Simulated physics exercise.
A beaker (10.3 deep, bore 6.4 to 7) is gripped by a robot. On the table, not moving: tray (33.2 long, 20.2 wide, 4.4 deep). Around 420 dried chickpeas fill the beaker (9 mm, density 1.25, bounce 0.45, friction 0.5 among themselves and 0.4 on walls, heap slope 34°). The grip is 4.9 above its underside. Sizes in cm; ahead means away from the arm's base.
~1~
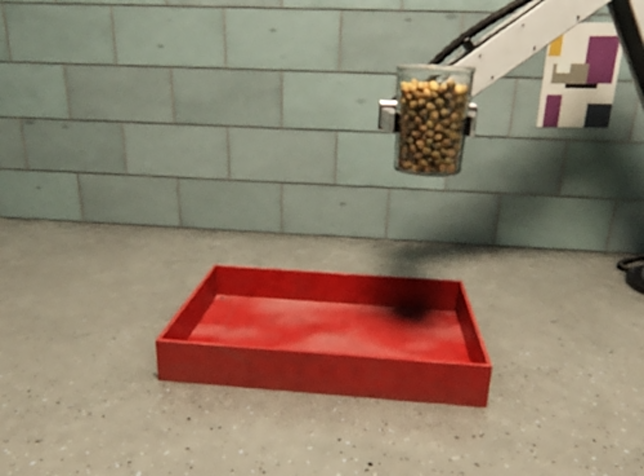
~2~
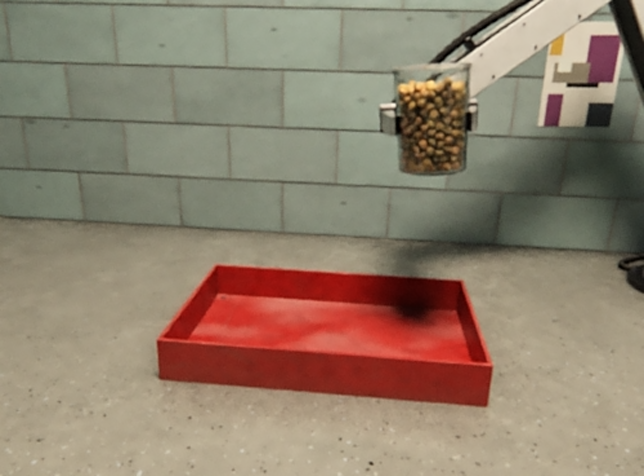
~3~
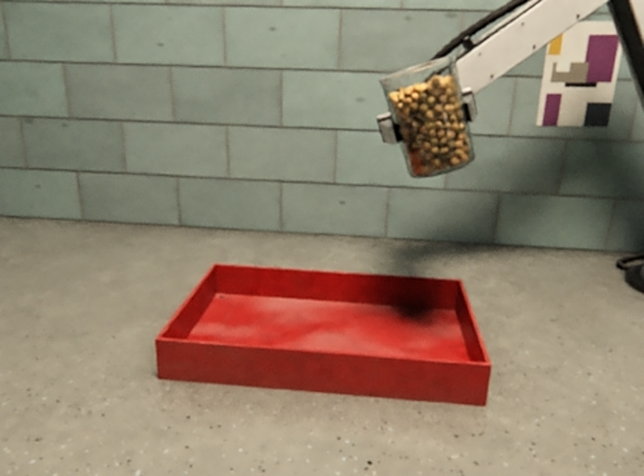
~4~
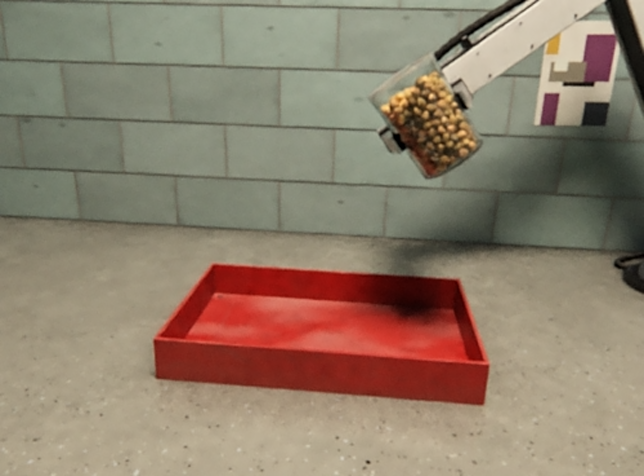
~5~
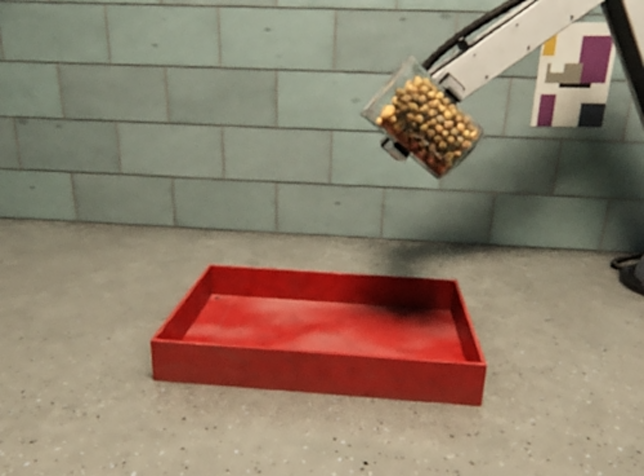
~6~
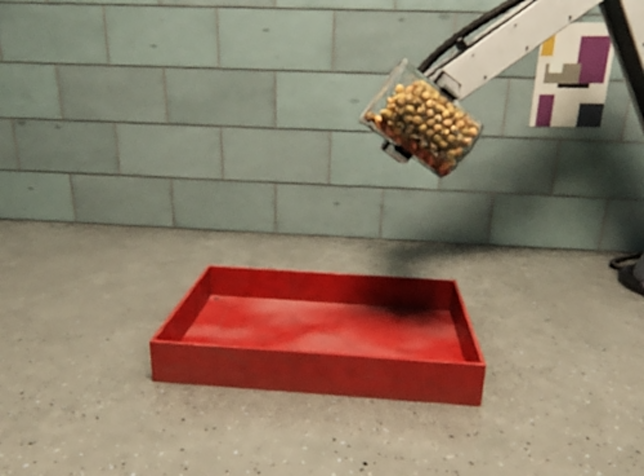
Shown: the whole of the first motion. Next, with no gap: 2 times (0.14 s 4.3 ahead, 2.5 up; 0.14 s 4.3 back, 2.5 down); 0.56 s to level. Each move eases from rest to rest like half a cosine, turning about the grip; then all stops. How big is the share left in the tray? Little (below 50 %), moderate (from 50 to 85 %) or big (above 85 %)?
Share in the tray: Little (below 50 %).
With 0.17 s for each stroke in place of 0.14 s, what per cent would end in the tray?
Then about 15 per cent.
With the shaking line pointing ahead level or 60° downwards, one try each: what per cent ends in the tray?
About 20 and 0 per cent.
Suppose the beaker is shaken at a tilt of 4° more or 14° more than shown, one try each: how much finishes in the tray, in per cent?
Some 35 and 50 per cent.
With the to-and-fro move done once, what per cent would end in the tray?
It would be near 20 per cent.
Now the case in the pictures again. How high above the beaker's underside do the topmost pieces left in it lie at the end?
Roughly 9.0 cm.
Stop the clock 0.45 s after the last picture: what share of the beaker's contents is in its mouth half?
Roughly 50 per cent.
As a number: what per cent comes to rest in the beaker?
About 70 per cent.
Then, 0.45 s after the last picture, tilted 56° forward, highest piece 32 above the table; 349 in the beaker, 67 in the tray, 8 in flight or on a rim.
Then, 0.90 s after the last picture, tilted 19° forward, highest piece 31 above the table; 291 in the beaker, 132 in the tray, 1 in flight or on a rim.
Then, 1.32 s after the last picture, level, highest piece 31 above the table; 291 in the beaker, 133 in the tray.
Then, 2.37 s after the last picture, level, highest piece 31 above the table; 291 in the beaker, 133 in the tray.
Final count, 291 in the beaker, 133 in the tray. That is 31 % in the tray.
